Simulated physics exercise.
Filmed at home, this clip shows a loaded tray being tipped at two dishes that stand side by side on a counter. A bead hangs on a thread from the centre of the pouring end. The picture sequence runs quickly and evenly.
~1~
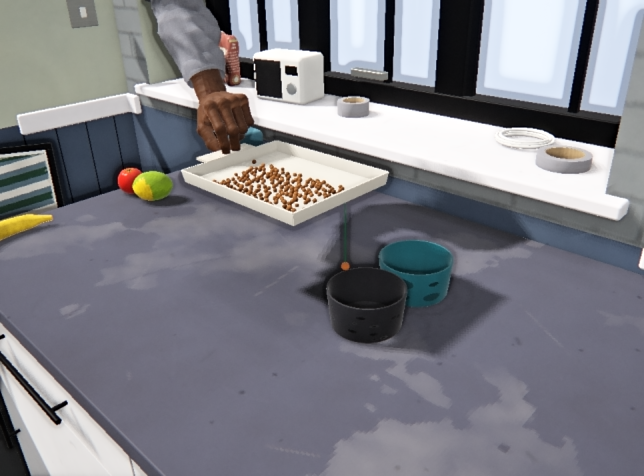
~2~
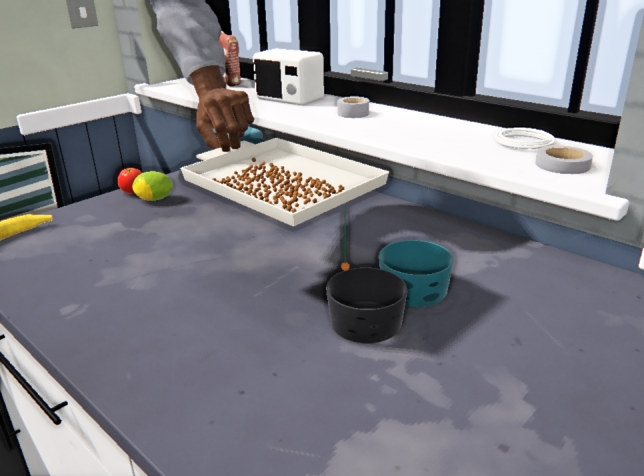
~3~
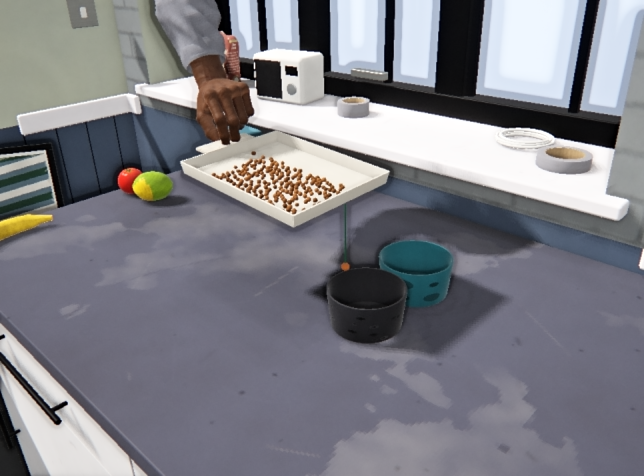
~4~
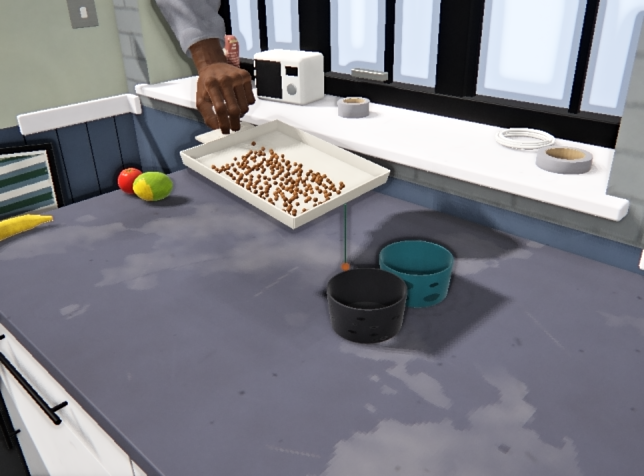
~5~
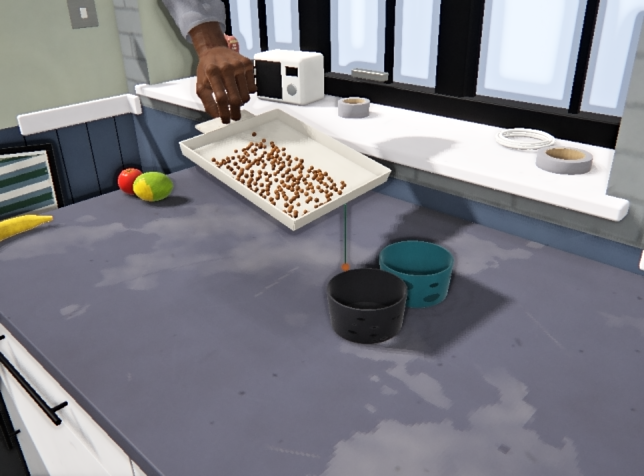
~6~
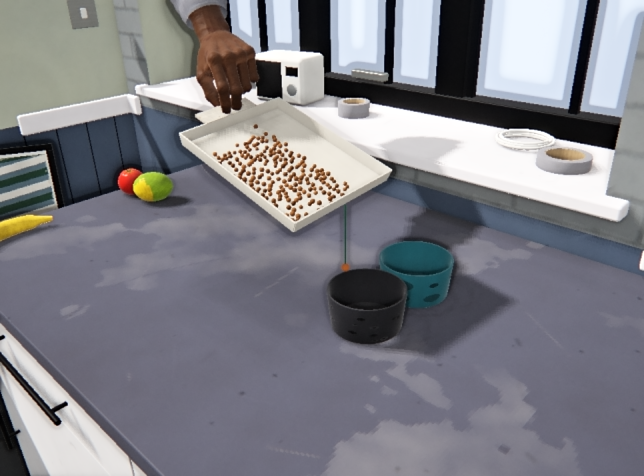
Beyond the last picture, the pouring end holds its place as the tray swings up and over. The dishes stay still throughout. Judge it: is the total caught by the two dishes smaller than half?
Yes.
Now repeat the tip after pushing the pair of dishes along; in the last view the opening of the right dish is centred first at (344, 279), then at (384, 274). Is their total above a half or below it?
With the first shift the pair saves beyond half; with the second, beyond half.
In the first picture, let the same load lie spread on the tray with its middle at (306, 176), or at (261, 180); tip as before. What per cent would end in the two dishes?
First case: Some 30 %; second case: Some 20 %.
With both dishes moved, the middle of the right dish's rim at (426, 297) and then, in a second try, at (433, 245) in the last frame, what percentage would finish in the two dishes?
About 0 and 0 per cent.
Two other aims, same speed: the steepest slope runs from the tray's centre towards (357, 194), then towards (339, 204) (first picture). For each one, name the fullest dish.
So, the dish at the right the first time round, the dish at the left the second.
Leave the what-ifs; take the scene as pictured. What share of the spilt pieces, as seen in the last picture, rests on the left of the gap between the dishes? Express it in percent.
That would be roughly 90 per cent.
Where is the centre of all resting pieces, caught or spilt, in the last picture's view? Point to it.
Once nothing moves, the middle sits near (332, 358).
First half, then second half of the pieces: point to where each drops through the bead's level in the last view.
It passes near (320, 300) first and then near (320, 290).
Soon after the last picture, tray tipped steeply; nearly all on the tray; a stray few outside both; a stray few in the air.
A little later, tray tipped past a quarter turn; about half on the tray; a stray few in the left dish; a small part outside both; about a third in the air.
Later still, tray tipped past a quarter turn; about a quarter in the left dish; most outside both.
By the end, tray tipped past a quarter turn; about a quarter in the left dish; none in the right dish; most outside both.
